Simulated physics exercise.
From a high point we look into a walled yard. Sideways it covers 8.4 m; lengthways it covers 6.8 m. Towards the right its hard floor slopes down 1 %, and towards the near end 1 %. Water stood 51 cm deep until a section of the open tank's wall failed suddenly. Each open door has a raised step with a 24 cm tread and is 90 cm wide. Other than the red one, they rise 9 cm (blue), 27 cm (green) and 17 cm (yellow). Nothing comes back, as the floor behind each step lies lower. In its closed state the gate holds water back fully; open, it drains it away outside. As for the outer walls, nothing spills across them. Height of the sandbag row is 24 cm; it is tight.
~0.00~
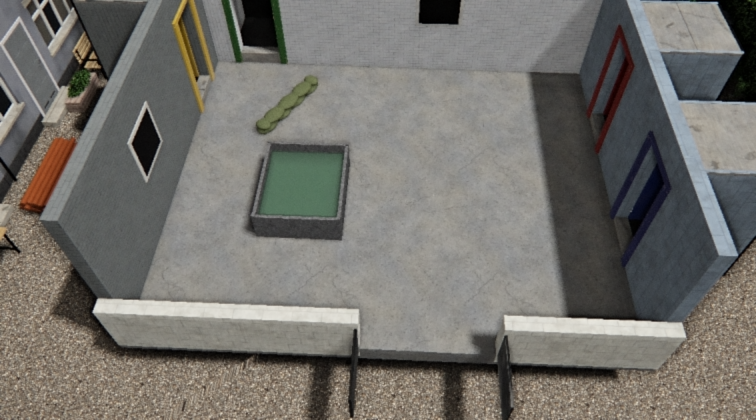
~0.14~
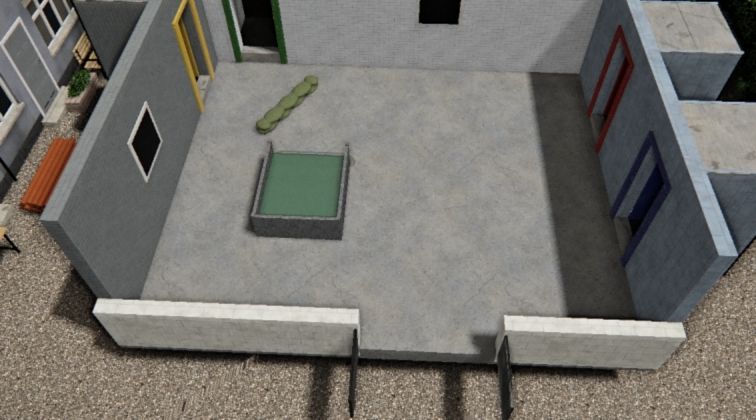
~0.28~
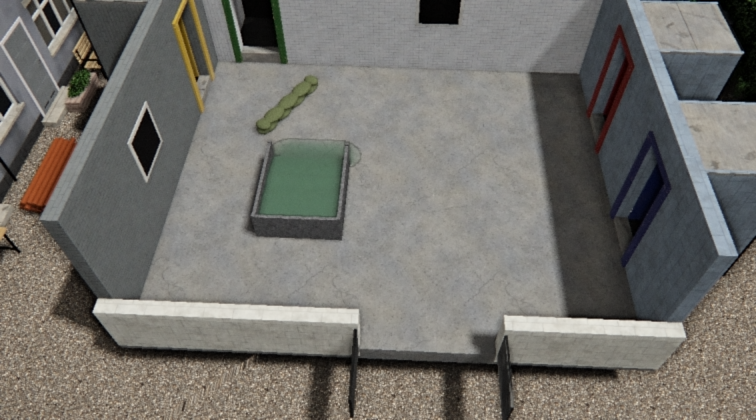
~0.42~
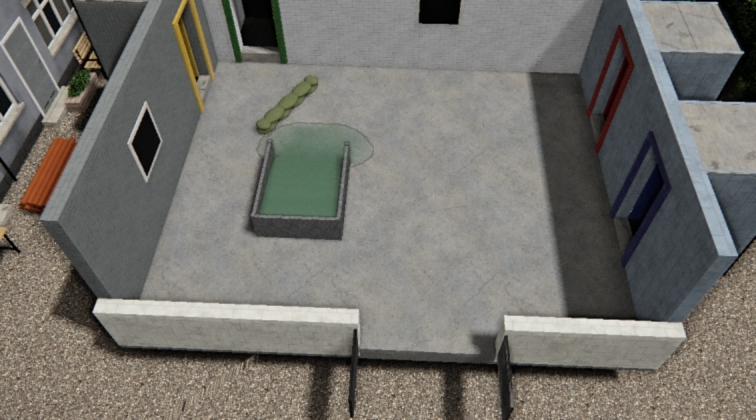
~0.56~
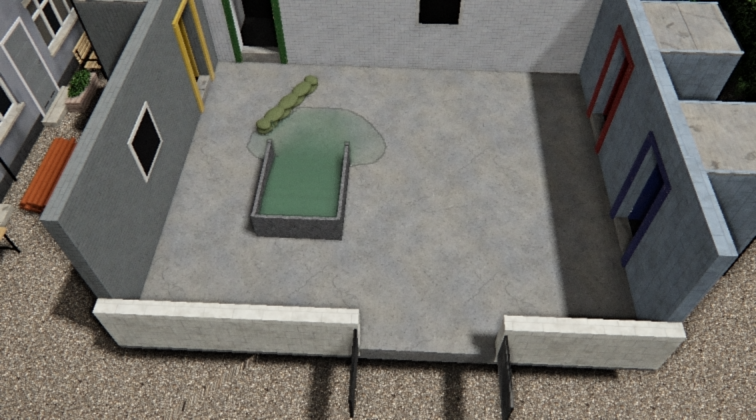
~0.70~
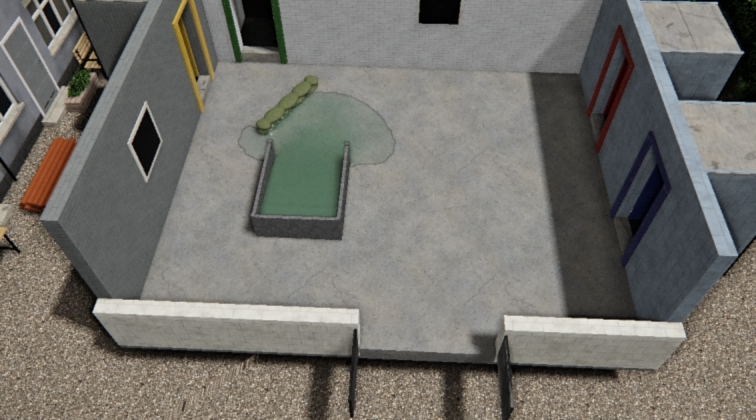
Greenish water sits still in a low open tank in a walled yard until the tank's far side disappears. The water then slips out through the gap onto the grey floor, spreading as a thin, rounded sheet that widens toward the back and both sides and reaches around the green sandbag row.
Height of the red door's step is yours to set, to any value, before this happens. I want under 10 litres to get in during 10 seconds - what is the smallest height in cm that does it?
You would need about 8.5 cm.
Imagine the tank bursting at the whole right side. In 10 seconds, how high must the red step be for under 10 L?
Then something near 8.0 cm.
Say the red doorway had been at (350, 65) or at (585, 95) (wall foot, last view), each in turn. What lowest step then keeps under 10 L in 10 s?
In turn: About 22 cm, about 14.0 cm.
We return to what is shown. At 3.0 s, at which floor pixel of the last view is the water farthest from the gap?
Lab note: Front tip approx. at (536, 76).
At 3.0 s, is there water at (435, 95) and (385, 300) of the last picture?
Note: Point one reached; point two not yet reached.
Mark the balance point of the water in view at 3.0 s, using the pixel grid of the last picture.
About (347, 123).
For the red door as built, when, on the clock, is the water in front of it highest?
Roughly at 5.0 s.
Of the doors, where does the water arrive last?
It's the blue one.
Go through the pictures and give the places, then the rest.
Still water, 51 cm deep, in the open tank at (303, 181); the red door at (607, 97) is dry, in the first picture.
The gap is on the far side, the front 0.2 m out at a hidden place; the back of the open tank holds 51 cm, in the second picture.
The front is at a hidden place, 0.6 m from the gap on the far side; 0.9 m2 of floor is wet, 51 cm left at the back, in the third picture.
The front is at (294, 126), 1.1 m from the gap on the far side; 1.9 m2 of floor is wet, 51 cm left at the back, in the fourth picture.
The gap is on the far side, the front 1.6 m out at (297, 110); the back of the open tank holds 49 cm, in the fifth picture.
The gap is on the far side, the front 2.0 m out at (310, 96); the back of the open tank holds 43 cm; the red door at (607, 97), 6.0 m from the gap, is still 4.5 m from the nearest water, in the sixth picture.
After 1.4 s water covers 15 % of the floor, deepest (24 cm) near (282, 127); it has not reached the red door.
After 3.0 s water covers 25 % of the floor, deepest (19 cm) near (371, 75); it has not reached the red door.
After 10.0 s water covers 70 % of the floor, deepest (12 cm) near (638, 348); 6 cm at the red door, 0 litres in over its 16 cm step.
At the red door as built, the water arrived by 4.1 s and peaked near 12 cm at 5.0 s.
With a step of 7.5 cm, 18 litres would have come in within the 10 s; with 10.5 cm, 3 litres. So under 10 litres takes about 8.5 cm.
